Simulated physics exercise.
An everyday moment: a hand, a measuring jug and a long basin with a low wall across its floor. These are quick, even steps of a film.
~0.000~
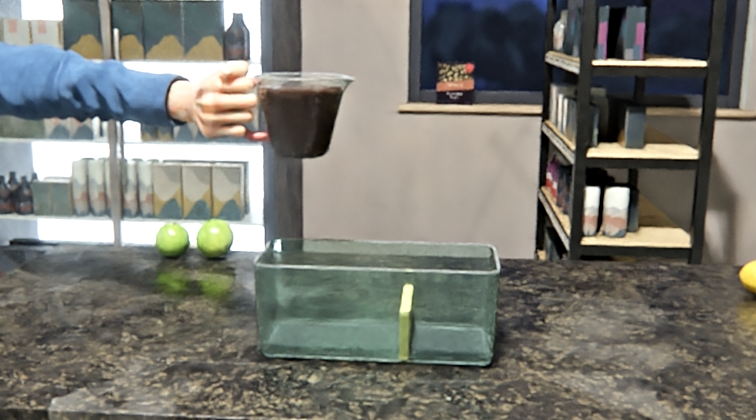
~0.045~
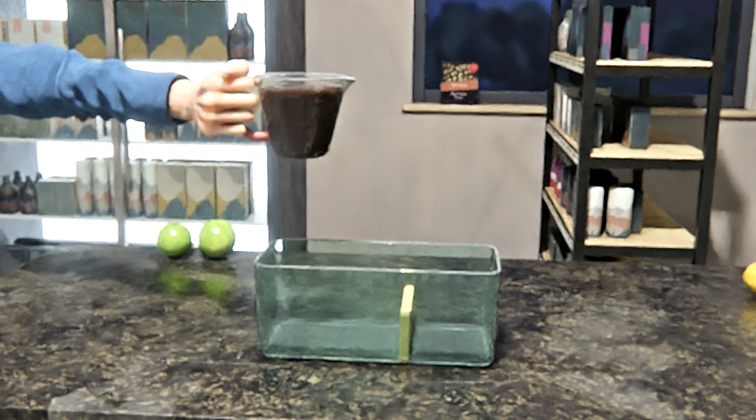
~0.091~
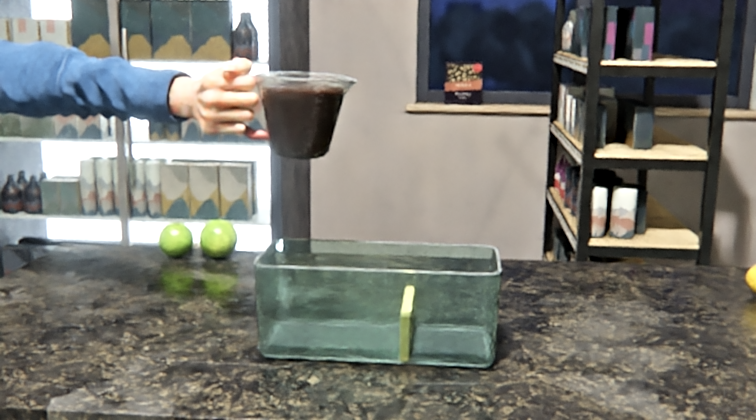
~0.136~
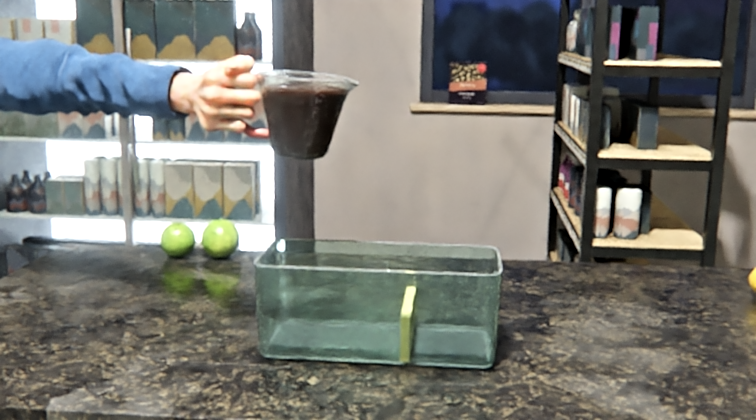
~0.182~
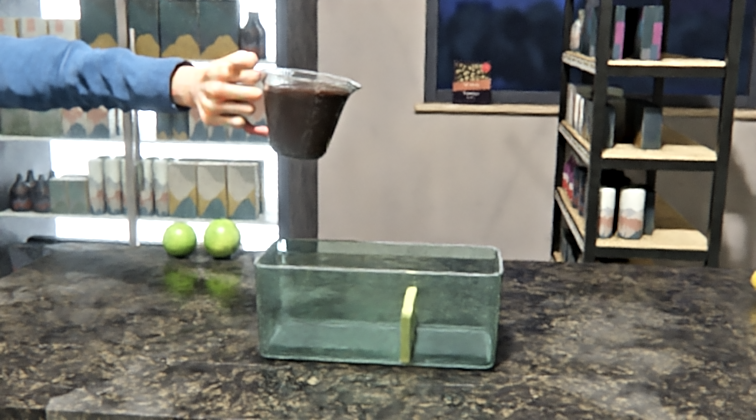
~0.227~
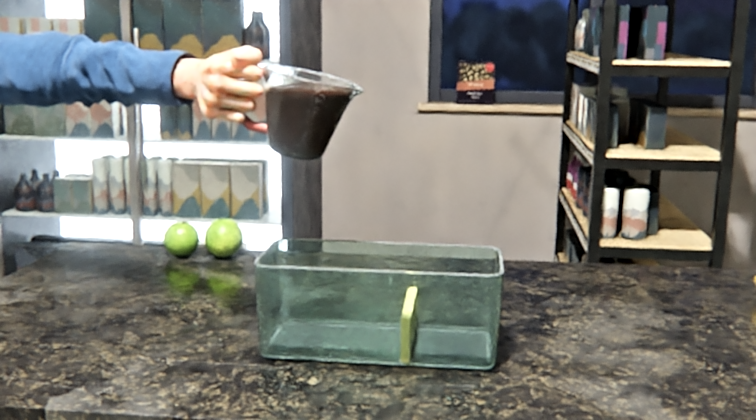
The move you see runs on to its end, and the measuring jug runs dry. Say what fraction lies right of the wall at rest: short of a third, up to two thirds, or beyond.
In the end between a third and two thirds is right of the wall.
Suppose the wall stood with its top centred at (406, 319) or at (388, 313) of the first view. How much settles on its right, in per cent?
Near 60 % and 90 %.
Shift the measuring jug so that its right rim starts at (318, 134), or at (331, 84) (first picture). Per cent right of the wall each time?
About 5 and 5 per cent.
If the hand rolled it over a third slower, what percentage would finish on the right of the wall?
It comes to 65 per cent or so.
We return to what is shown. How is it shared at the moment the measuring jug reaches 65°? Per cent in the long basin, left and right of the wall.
The left part 0 per cent, the right part 5.
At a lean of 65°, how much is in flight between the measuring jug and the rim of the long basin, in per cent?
Near 25 %.
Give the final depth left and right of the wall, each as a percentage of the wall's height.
The left part 20 per cent, the right part 30.
A moment on, the measuring jug is tipped part way and 67 per cent is still to pour, 1 is left of the wall and 5 right of it.
Next, the measuring jug is tipped on its side and 14 per cent is still to pour, 16 is left of the wall and 46 right of it.
Then the measuring jug is tipped on its side and 0 per cent is still to pour, 44 is left of the wall and 53 right of it.
Later the measuring jug is tipped on its side and 0 per cent is still to pour, 46 is left of the wall and 53 right of it.
In the end 46 per cent lies left of the wall, 53 right of it and 1 outside.
